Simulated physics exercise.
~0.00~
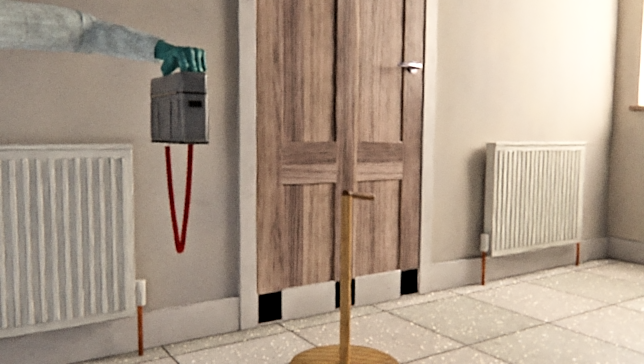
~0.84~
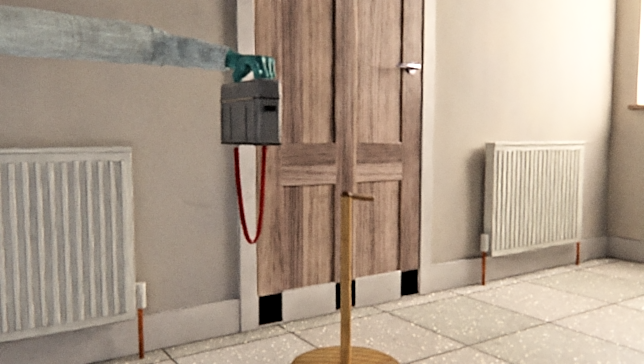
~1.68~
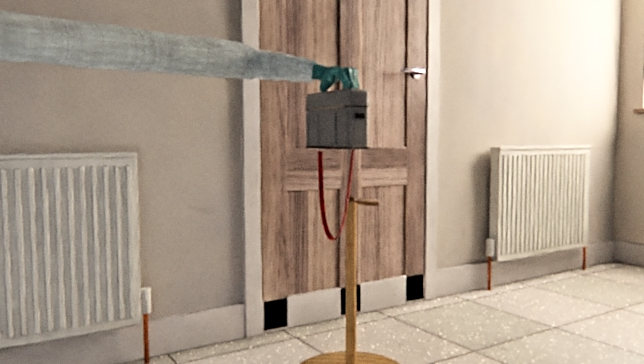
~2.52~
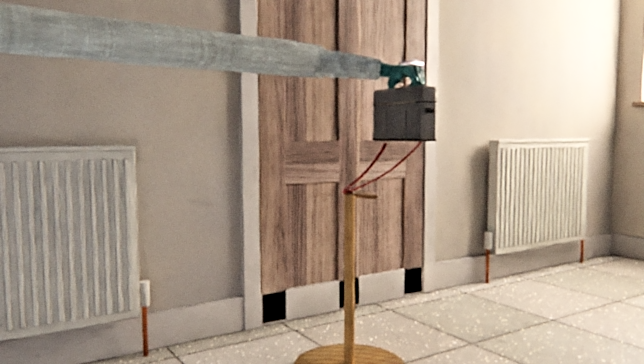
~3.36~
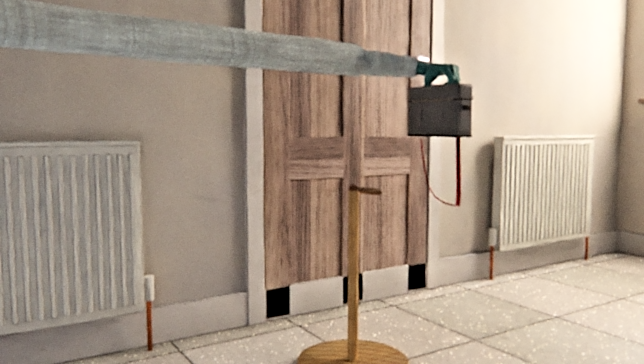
A gloved hand on a long, pale sleeved arm carried a dark grey case with a dangling red loop rightward past a wooden post; the loop brushed close to the post's hook, swung up, then hung freely beyond it as the case passed clear.
